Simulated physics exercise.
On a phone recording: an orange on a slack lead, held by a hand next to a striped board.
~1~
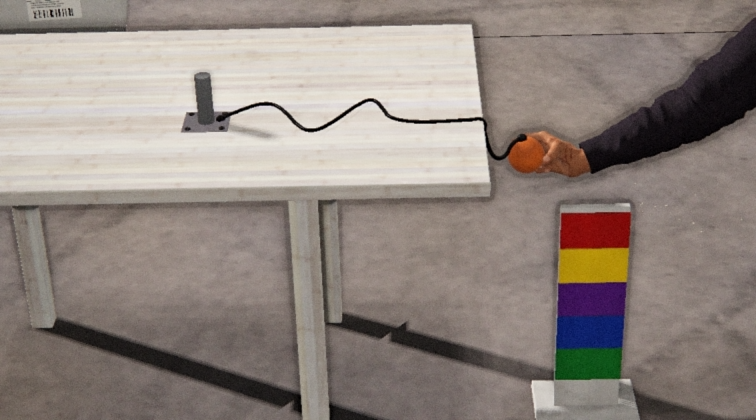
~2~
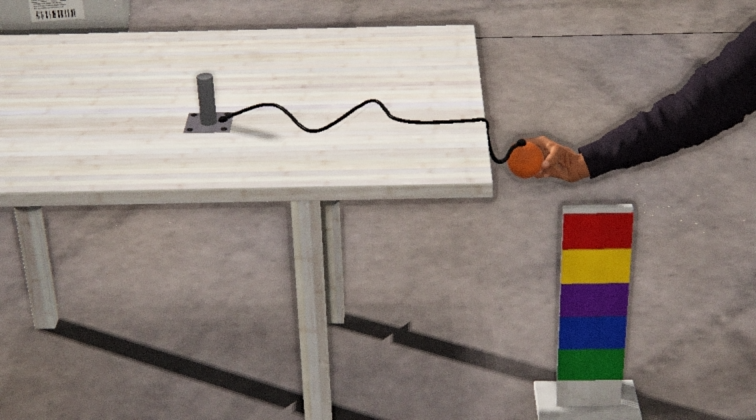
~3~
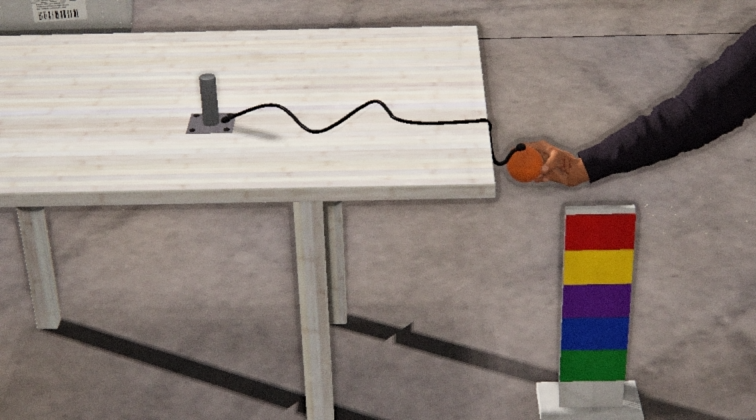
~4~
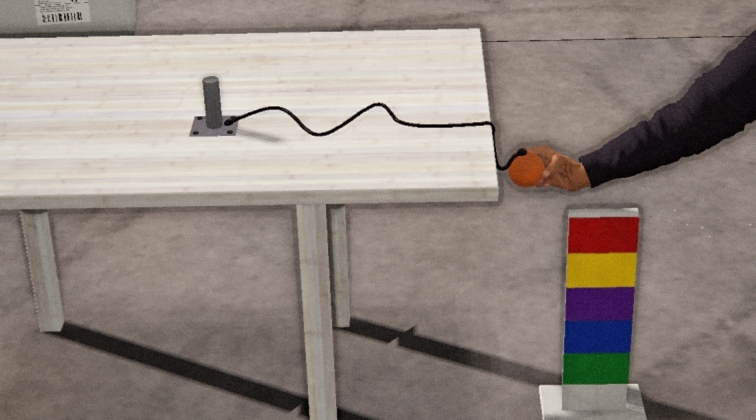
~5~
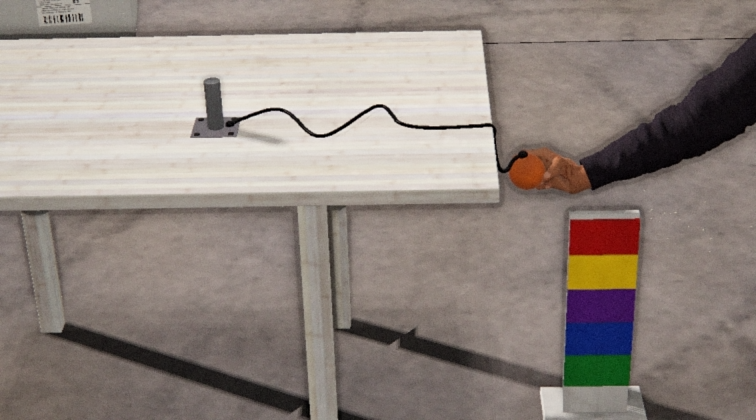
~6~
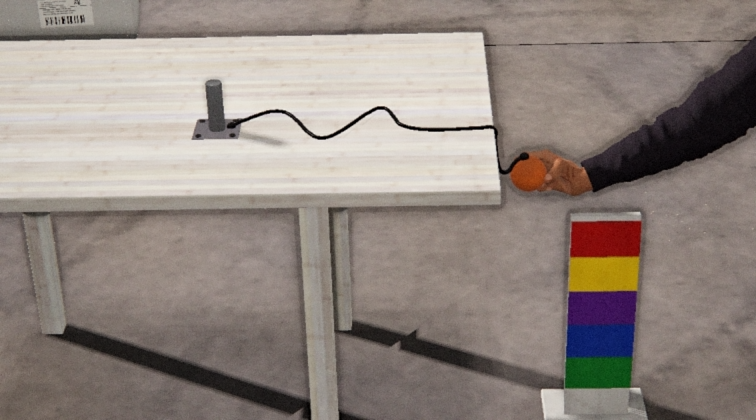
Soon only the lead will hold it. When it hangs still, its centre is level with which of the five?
With purple.
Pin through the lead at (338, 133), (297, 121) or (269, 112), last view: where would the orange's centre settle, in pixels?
In that order: (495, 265), (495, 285) and (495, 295).
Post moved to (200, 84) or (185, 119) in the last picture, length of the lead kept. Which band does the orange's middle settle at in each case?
Try one - yellow; try two - yellow.
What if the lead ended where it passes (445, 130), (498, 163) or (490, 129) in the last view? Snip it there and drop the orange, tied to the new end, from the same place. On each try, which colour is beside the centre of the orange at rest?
First try: No band; second try: Yellow; third try: Red.
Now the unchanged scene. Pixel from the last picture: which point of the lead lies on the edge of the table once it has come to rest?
That spot lies near (394, 118).
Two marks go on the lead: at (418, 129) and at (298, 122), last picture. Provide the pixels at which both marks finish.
Around (494, 159), then around (325, 126).
Soon after, orange near (515, 300); level with purple.
After that, orange near (470, 306); level with purple.
And then, orange near (497, 310); level with purple.
In the end, orange near (494, 310); level with purple. The lead holds its middle at purple.
